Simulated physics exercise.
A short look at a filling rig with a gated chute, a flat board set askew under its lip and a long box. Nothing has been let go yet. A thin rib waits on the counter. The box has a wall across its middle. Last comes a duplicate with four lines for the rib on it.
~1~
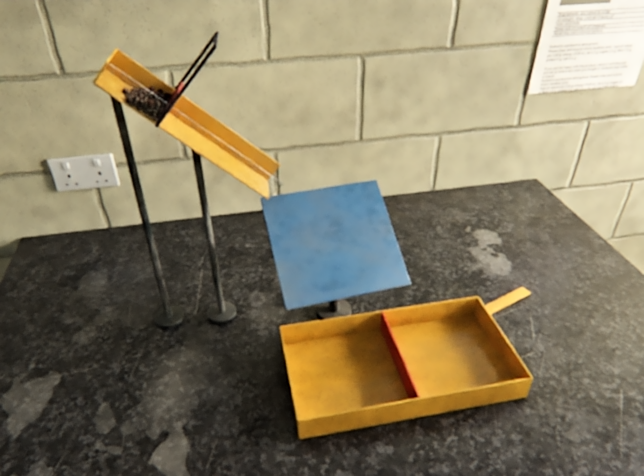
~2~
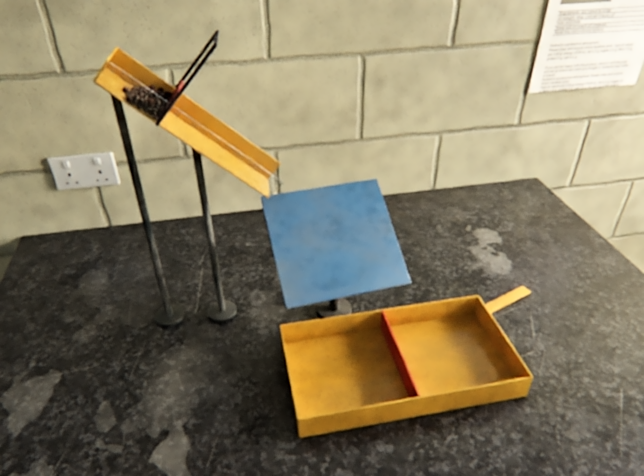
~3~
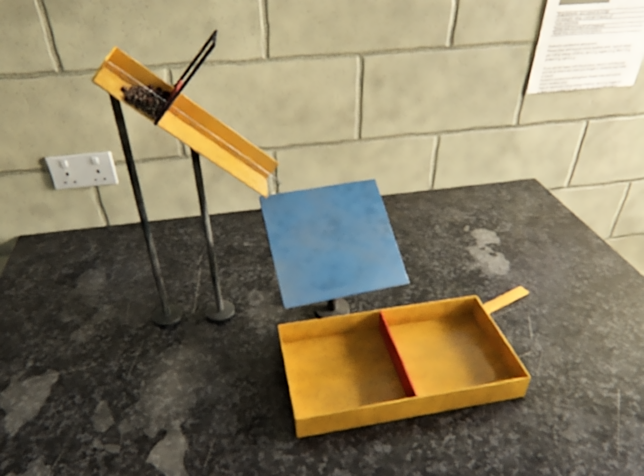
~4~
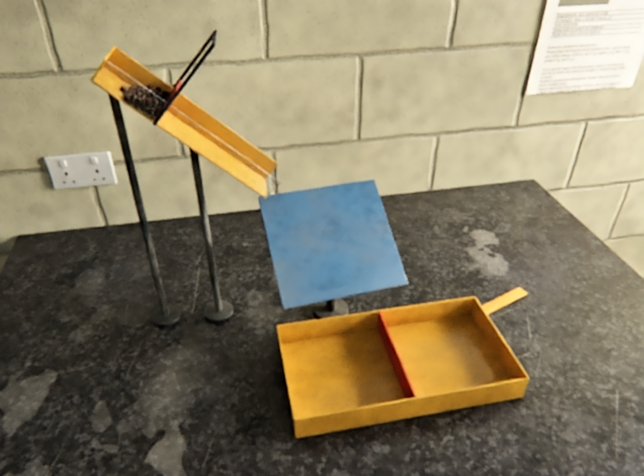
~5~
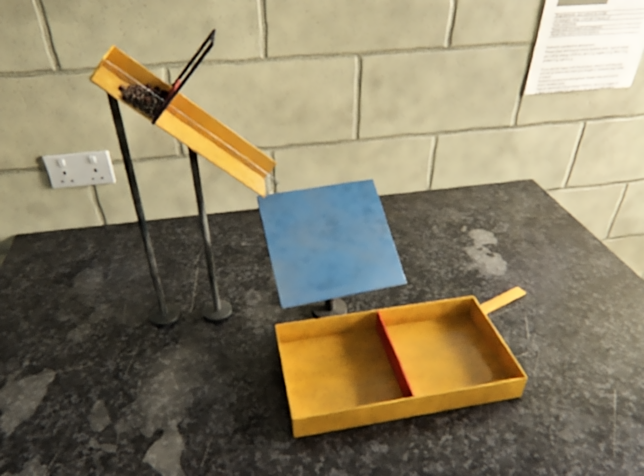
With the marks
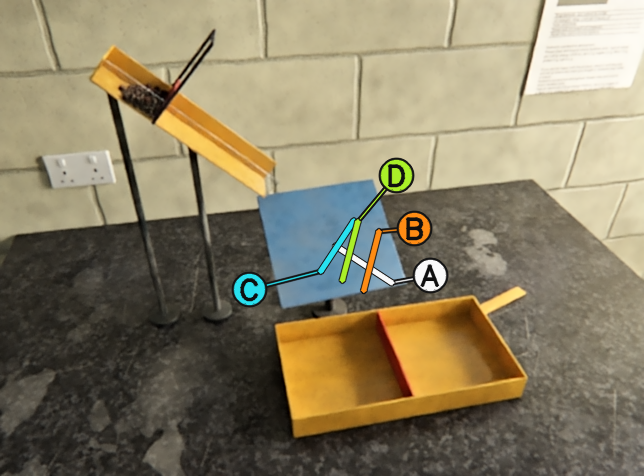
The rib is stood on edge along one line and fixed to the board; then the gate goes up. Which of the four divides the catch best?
Go for A.
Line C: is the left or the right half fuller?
More lands on the left.
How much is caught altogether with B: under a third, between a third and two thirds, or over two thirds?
Over two thirds.
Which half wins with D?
More lands on the left.
On the marked copy, line A from (335, 245) to (391, 282); line B from (379, 231) to (363, 290); line C from (353, 220) to (320, 271); line D from (357, 221) to (342, 280).
For line A, of what is caught, about a third in the left half, about two thirds in the right.
For line B, of what is caught, nearly all in the left half, a stray few in the right.
For line C, of what is caught, nearly all in the left half, a small part in the right.
For line D, of what is caught, nearly all in the left half, a stray few in the right.
